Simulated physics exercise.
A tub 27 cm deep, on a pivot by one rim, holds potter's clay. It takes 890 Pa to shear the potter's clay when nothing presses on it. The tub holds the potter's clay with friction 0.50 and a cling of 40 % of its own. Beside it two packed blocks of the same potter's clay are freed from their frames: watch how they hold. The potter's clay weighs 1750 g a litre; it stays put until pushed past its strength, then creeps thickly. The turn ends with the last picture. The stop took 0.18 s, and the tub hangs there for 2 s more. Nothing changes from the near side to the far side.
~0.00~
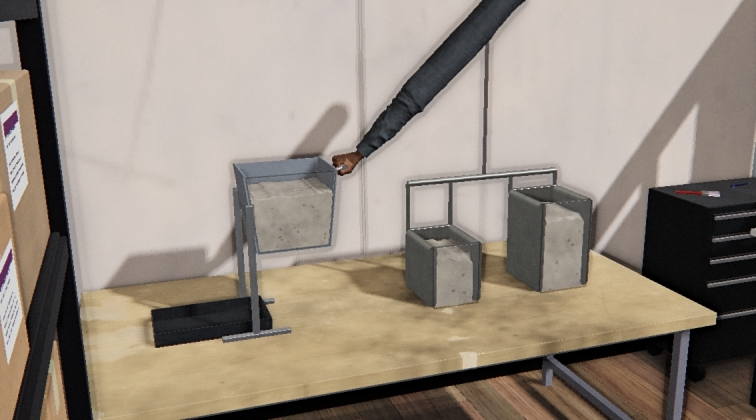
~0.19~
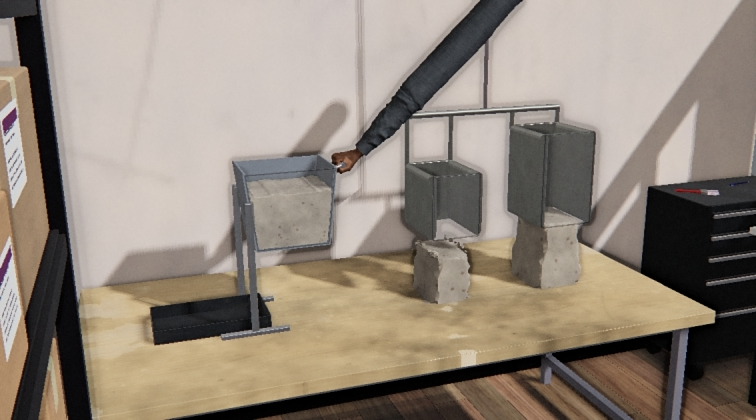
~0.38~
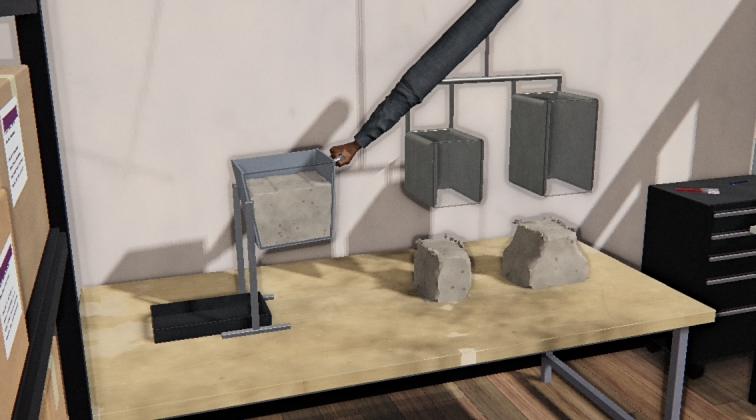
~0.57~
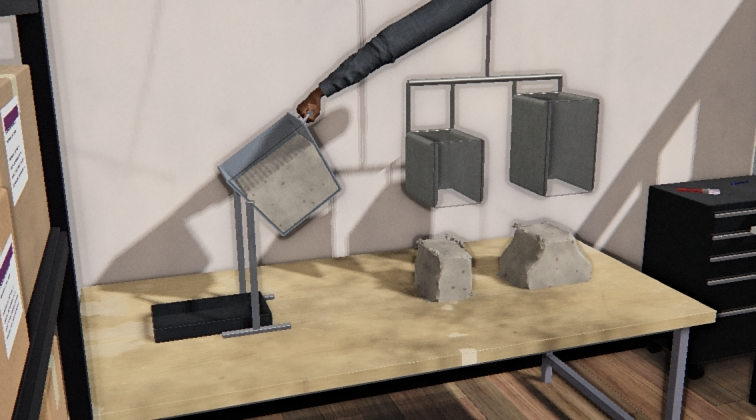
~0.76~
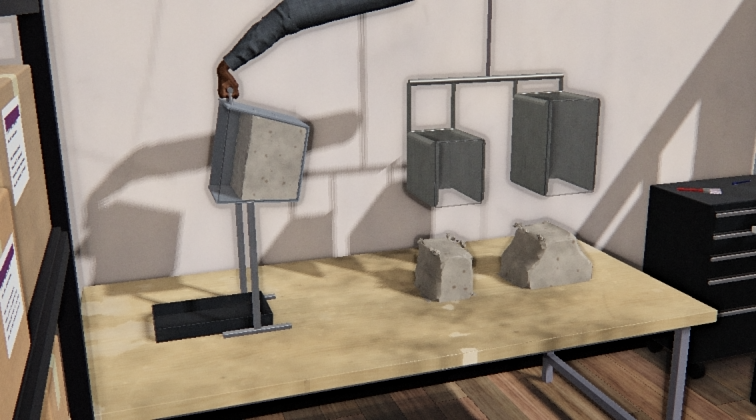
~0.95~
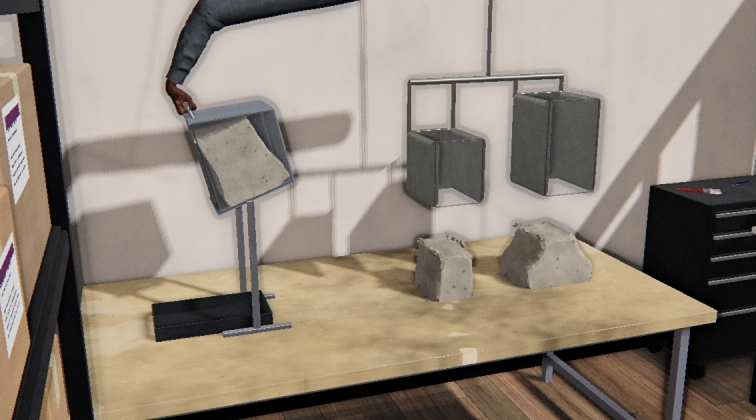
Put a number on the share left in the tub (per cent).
Close to 28 per cent.
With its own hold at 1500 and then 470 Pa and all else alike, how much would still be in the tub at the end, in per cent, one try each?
In turn about 0 %, 20 %.
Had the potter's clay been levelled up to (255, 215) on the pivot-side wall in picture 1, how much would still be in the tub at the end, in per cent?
In that case some 35 per cent.
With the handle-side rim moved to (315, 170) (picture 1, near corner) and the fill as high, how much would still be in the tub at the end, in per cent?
In that case some 30 per cent.
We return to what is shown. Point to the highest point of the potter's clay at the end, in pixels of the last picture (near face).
Around (235, 173).
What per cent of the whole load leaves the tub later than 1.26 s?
Some 2 per cent.
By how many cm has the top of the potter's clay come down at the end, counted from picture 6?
Roughly 17 cm.
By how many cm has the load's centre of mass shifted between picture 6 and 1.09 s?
Roughly 11 cm.
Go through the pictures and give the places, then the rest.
The first picture shows handle-side rim at (335, 170), tilt 0 degrees; highest point of the potter's clay at (316, 193); test blocks 20 cm, 31 cm high (left to right).
The second picture shows handle-side rim at (334, 168), tilt 0 degrees; highest point of the potter's clay at (316, 191); test blocks 20 cm, 28 cm high (left to right).
The third picture shows handle-side rim at (333, 162), tilt 3 degrees; highest point of the potter's clay at (327, 185); test blocks 19 cm, 22 cm high (left to right).
The fourth picture shows handle-side rim at (301, 123), tilt 34 degrees; highest point of the potter's clay at (310, 146); test blocks 19 cm, 21 cm high (left to right).
The fifth picture shows handle-side rim at (228, 109), tilt 80 degrees; highest point of the potter's clay at (252, 118); test blocks 19 cm, 21 cm high (left to right).
The sixth picture shows handle-side rim at (190, 125), tilt 103 degrees; highest point of the potter's clay at (249, 121); test blocks 19 cm, 21 cm high (left to right).
By 1.09 s, the tub is at 103 degrees and holds 63 %.
By 1.26 s, the tub is at 103 degrees and holds 30 %.
By 1.43 s, the tub is at 103 degrees and holds 28 %.
By 1.60 s, the tub is at 103 degrees and holds 28 %.
By 2.95 s, at the end, the tub is at 103 degrees and holds 28 %.
